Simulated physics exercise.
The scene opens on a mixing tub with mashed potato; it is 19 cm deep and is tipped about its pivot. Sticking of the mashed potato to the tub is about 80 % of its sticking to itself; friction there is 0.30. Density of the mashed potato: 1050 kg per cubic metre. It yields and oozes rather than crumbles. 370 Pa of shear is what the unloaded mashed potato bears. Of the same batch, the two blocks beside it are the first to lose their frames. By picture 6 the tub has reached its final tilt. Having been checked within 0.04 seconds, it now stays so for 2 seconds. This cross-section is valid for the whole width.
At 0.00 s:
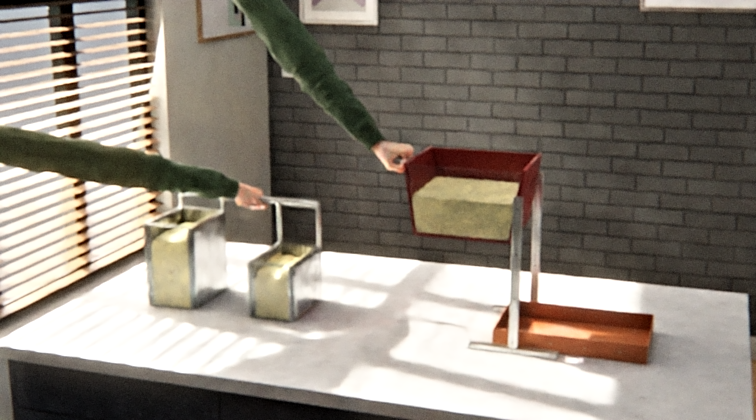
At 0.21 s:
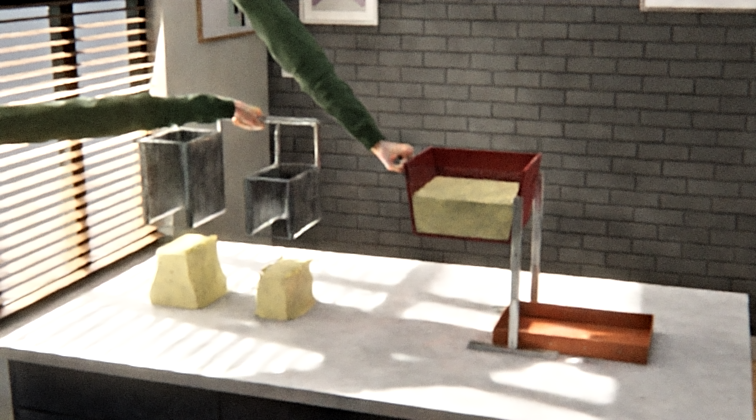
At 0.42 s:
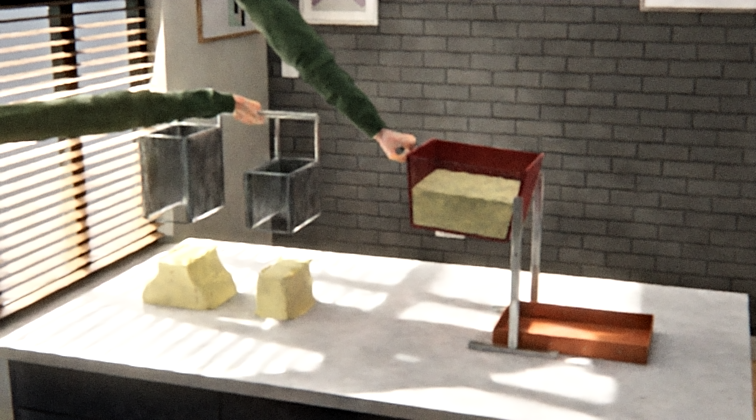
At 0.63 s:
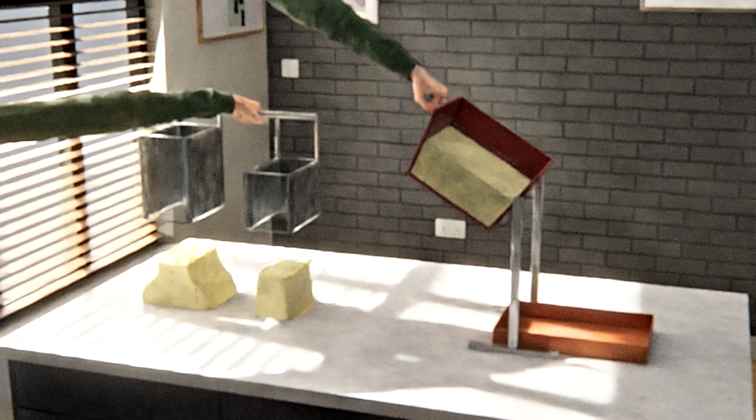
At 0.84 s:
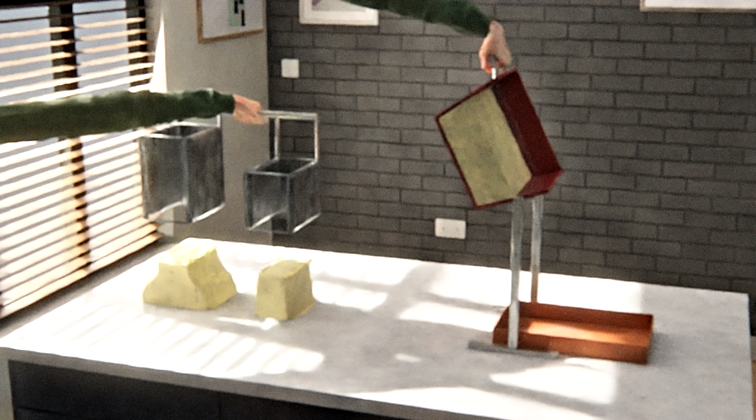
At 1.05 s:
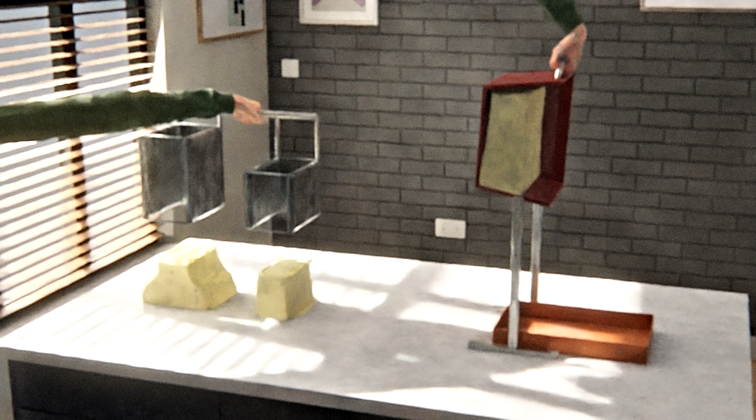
A dark red tub of mashed potato was tipped up onto its side by a hand, after another hand had lifted two metal boxes off pale yellow blocks, which sagged a little on the counter.
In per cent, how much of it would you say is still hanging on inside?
I would say around 40 percent.
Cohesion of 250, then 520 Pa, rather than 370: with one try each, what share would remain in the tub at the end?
35 in a hundred, followed by 45 in a hundred.
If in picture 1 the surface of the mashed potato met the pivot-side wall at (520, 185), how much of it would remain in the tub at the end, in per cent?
Then about 25 %.
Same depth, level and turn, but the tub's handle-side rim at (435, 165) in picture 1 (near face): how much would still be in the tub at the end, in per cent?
Some 55 per cent, I reckon.
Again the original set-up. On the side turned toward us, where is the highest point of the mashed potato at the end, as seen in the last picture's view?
I'd say it peaks at roughly (512, 168) in the last picture.
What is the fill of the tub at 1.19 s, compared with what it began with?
Share in tub: Some 100 percent.
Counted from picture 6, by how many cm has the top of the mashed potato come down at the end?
The top ends up some 19 cm below its level in the last picture.
After 1.19 s, the tub is at 93 degrees and holds 98 %.
After 1.36 s, the tub is at 93 degrees and holds 46 %.
After 1.53 s, the tub is at 93 degrees and holds 40 %.
After 1.70 s, the tub is at 93 degrees and holds 40 %.
After 3.05 s, the tub is at 93 degrees and holds 40 %.
